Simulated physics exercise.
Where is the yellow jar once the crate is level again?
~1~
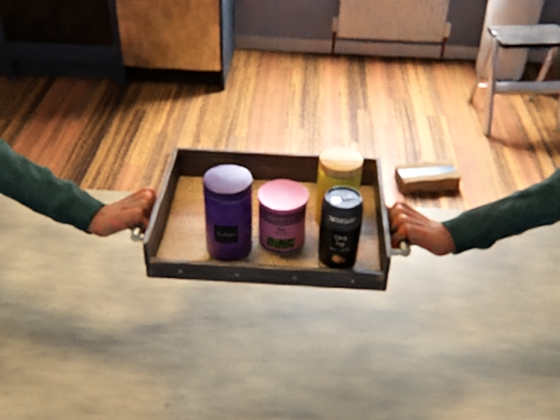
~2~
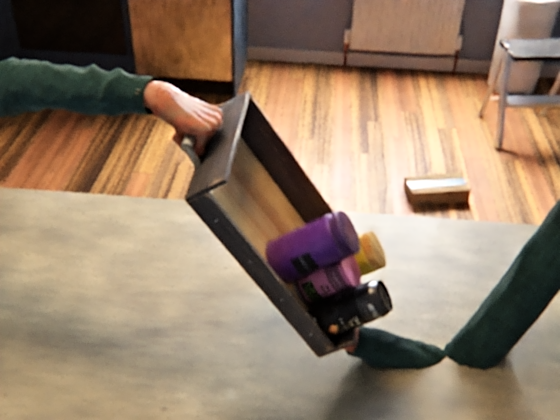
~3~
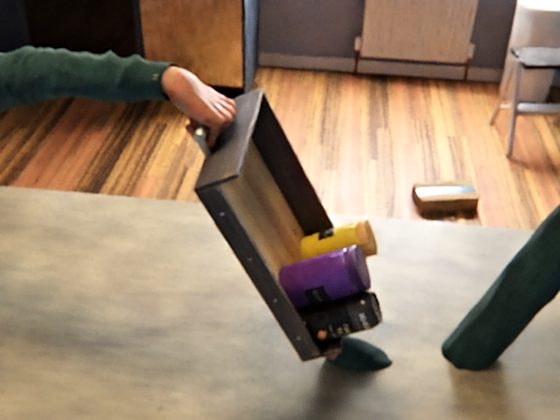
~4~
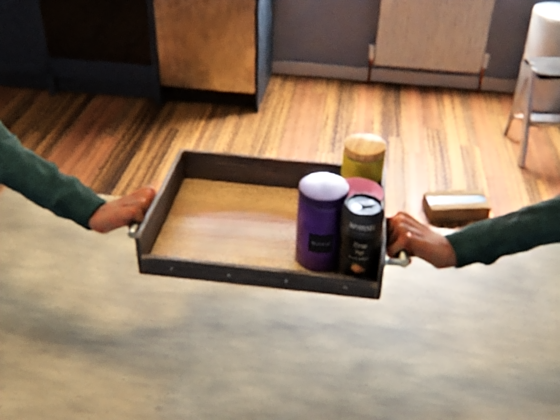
The yellow jar is still in the crate, standing upright toward the back at the right end, behind the other items.
To begin with, two hands in green sleeves hold a wooden crate level, with a purple jar, a pink tin, a yellow jar and a black can standing inside. The crate then tips steeply, its right side going down and its left side rising, and the contents lean over together near the low end. It tilts a little further, leaving both jars and the can on their sides while the pink tin drops from view. The hands bring the crate back to level. Finally, all four items stand bunched at the right end, leaving the left side empty.
